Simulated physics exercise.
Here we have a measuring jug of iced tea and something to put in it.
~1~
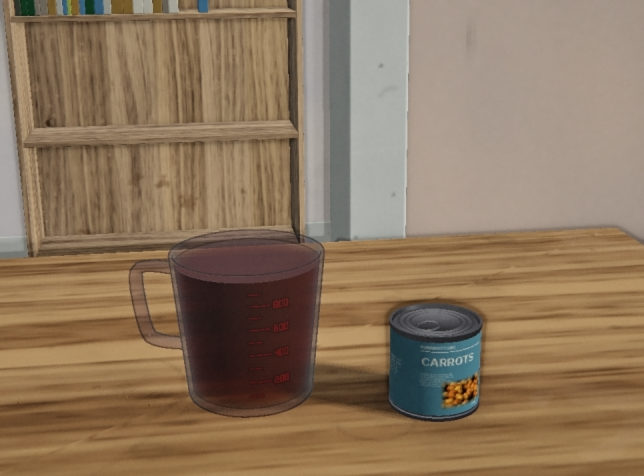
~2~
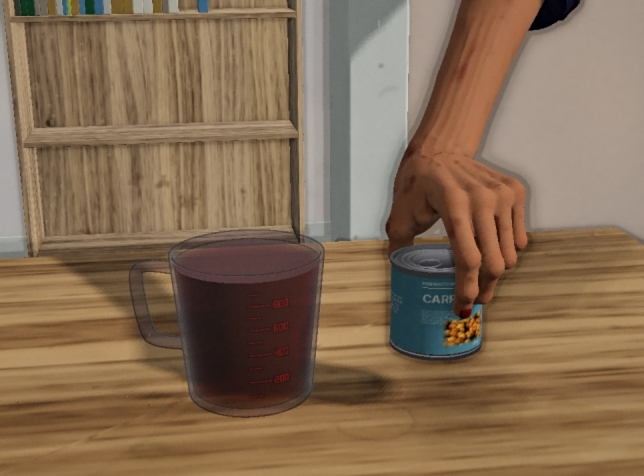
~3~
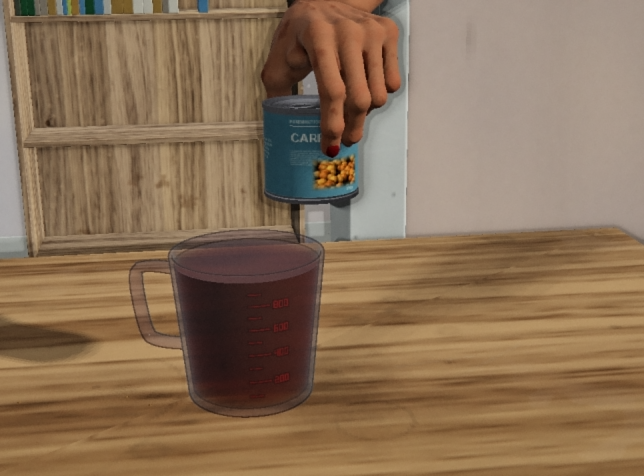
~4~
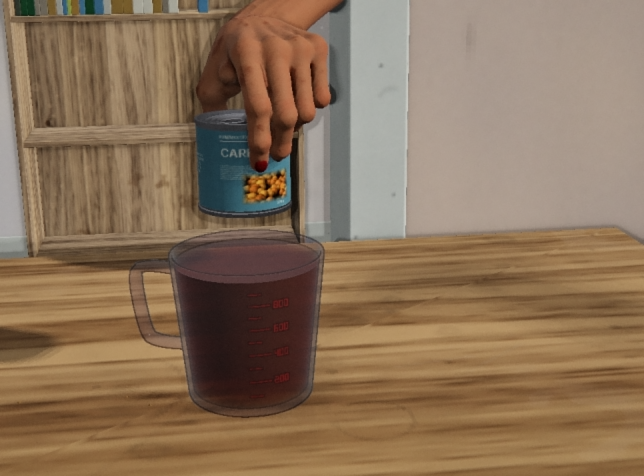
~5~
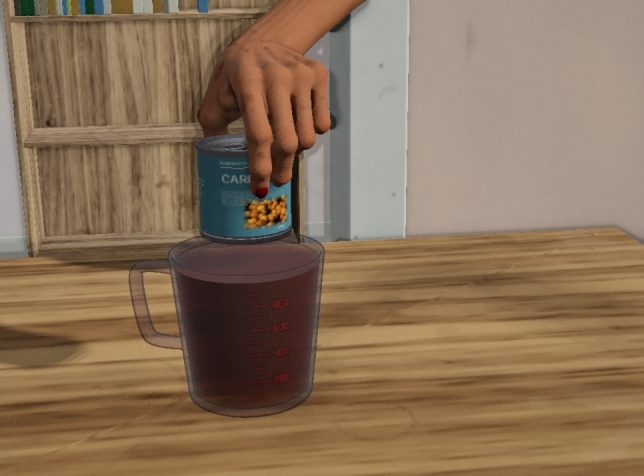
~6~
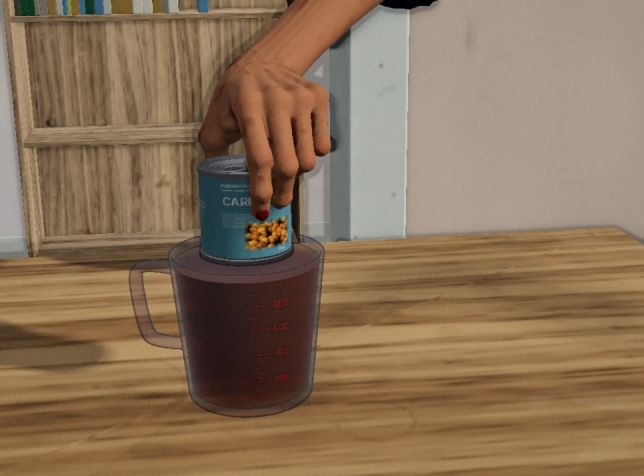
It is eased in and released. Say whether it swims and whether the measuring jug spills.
In the iced tea it sinks. The measuring jug runs over.
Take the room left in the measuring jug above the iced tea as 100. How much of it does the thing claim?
Close to 330 %.
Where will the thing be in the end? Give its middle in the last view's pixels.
At about (250, 343).
A moment on, the tin of food enters the iced tea; the measuring jug is full to the brim; a puddle lies round it.
Further on, the tin of food goes on down; the measuring jug is full to the brim; a puddle lies round it.
When it is over, the tin of food rests at the bottom; the measuring jug is full to the brim; a puddle lies round it.
